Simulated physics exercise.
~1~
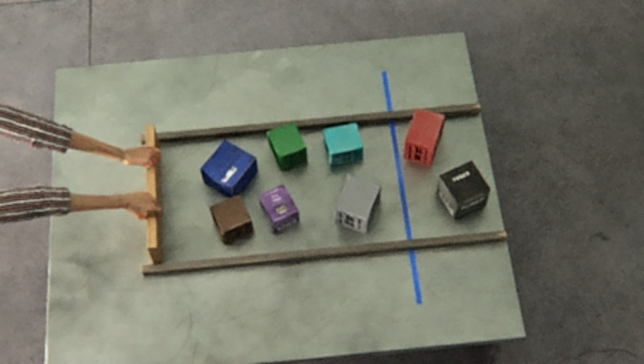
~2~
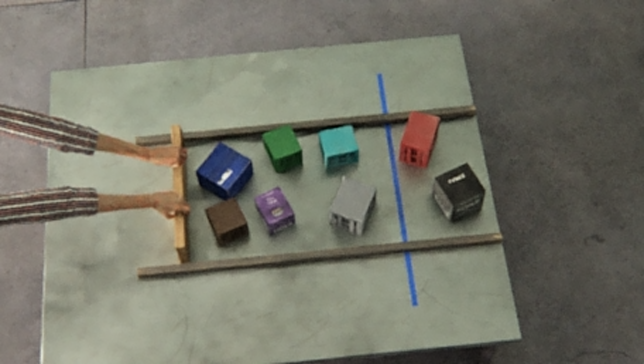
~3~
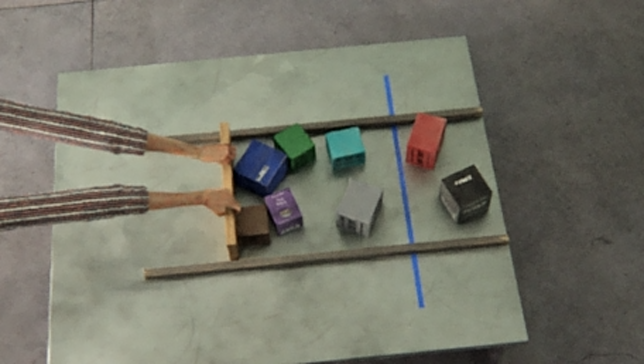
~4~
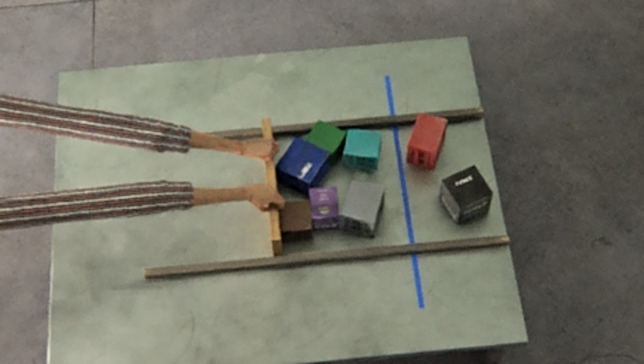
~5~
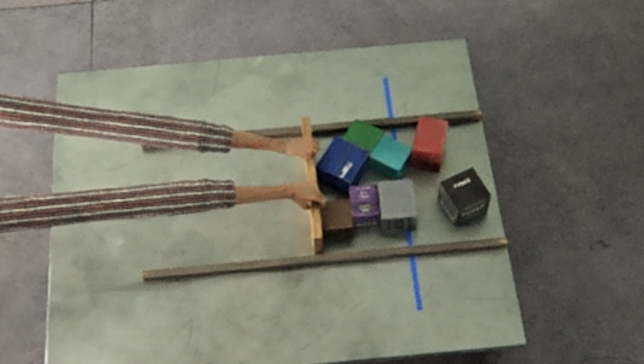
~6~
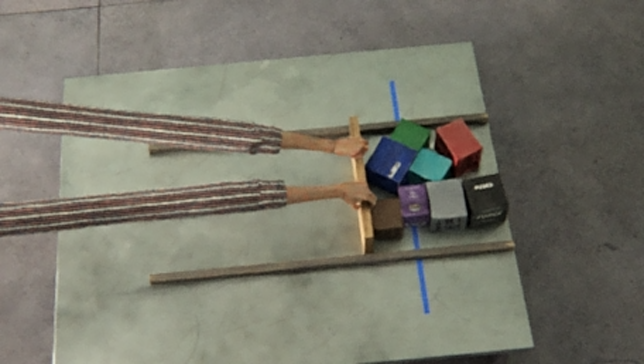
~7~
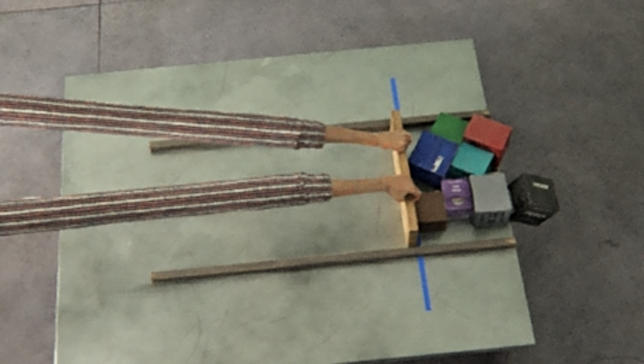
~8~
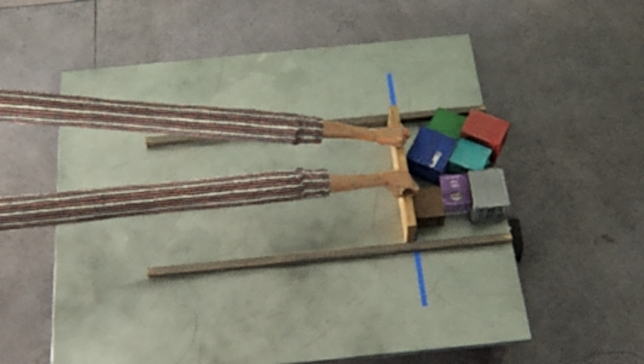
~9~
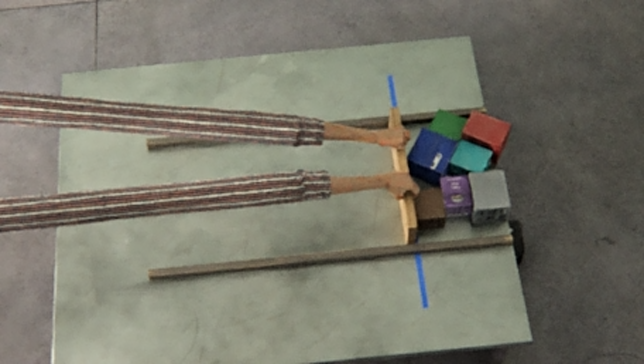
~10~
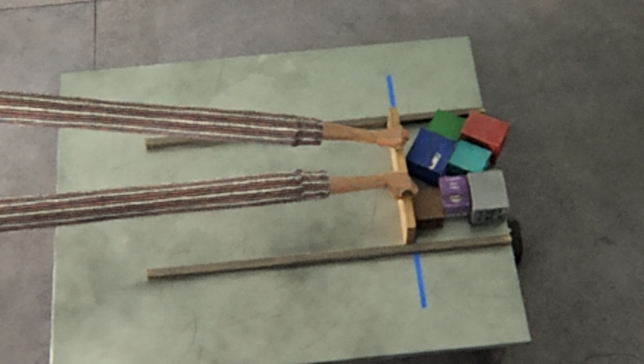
The footage shows two hands pushing a wooden plank rightward between two rails, gathering scattered colourful boxes into a cluster and shoving them past a blue tape line until the black box drops off the table's right edge, while the others stay bunched there as the plank stops.
